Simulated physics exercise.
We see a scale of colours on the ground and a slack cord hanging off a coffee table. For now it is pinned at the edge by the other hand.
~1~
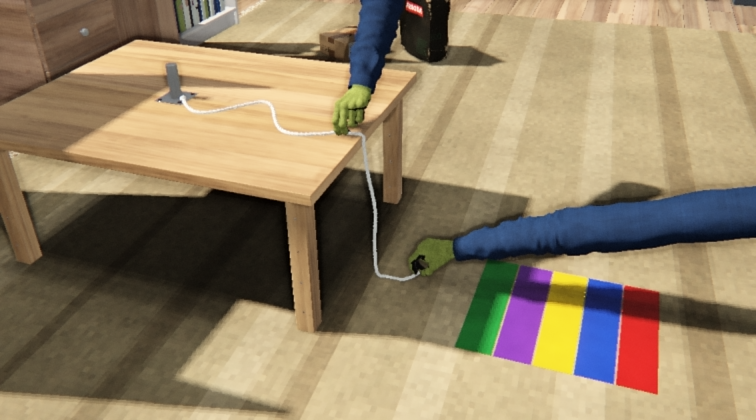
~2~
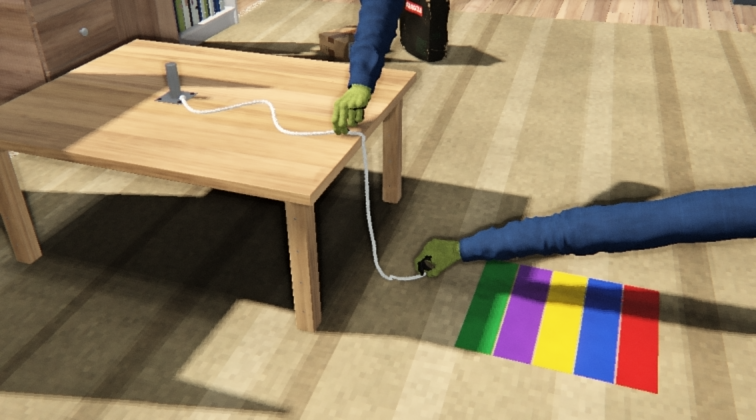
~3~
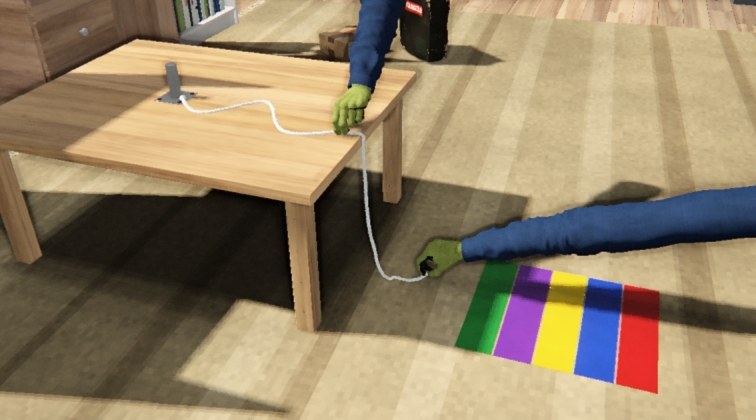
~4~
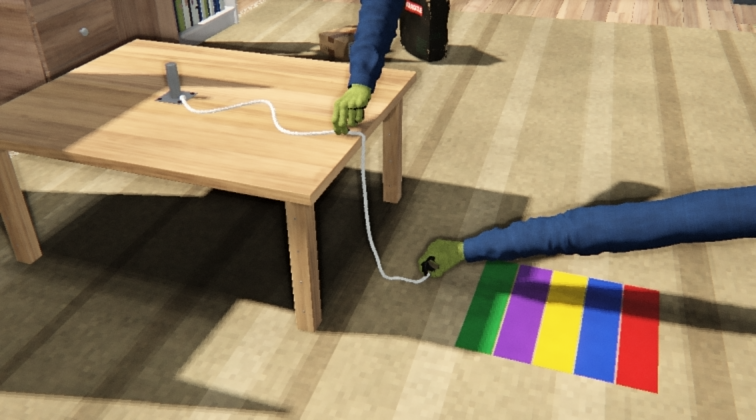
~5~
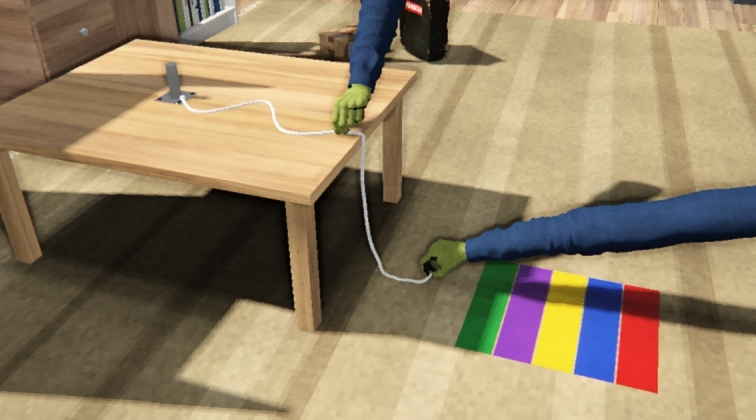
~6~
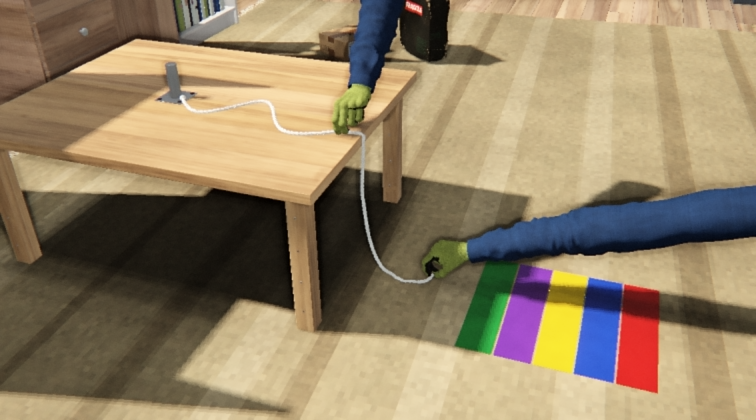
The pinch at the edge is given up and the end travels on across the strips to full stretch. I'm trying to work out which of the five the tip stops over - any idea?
I would say the blue one.
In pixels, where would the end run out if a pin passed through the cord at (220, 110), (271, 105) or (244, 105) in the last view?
Per try (px, approx.): (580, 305), (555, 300), (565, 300).
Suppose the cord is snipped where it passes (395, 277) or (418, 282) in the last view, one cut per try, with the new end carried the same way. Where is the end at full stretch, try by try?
Taking the tries in order, the answers are (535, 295) and (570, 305).
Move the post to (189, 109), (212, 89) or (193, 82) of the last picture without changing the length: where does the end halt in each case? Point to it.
Going through the tries, you get (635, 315), then (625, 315), then (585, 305).
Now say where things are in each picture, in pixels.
The first picture shows end (419, 273); green (479, 333); purple (517, 342); yellow (556, 351); blue (596, 360); red (638, 369).
The second picture shows end (425, 273); cord through (191, 110) (261, 102) (280, 128) (354, 133) (367, 201) (376, 263).
The third picture shows end (427, 274).
The fourth picture shows end (429, 274); cord through (191, 110) (261, 102) (280, 128) (354, 133) (365, 201) (378, 262).
The fifth picture shows end (431, 274).
The sixth picture shows end (432, 275); cord through (191, 109) (261, 102) (280, 128) (354, 133) (363, 200) (378, 261).
Early on, end near (542, 297); over purple.
Midway, end near (578, 304); over yellow.
At the end of the slack, end near (599, 308); over blue. The blue one.
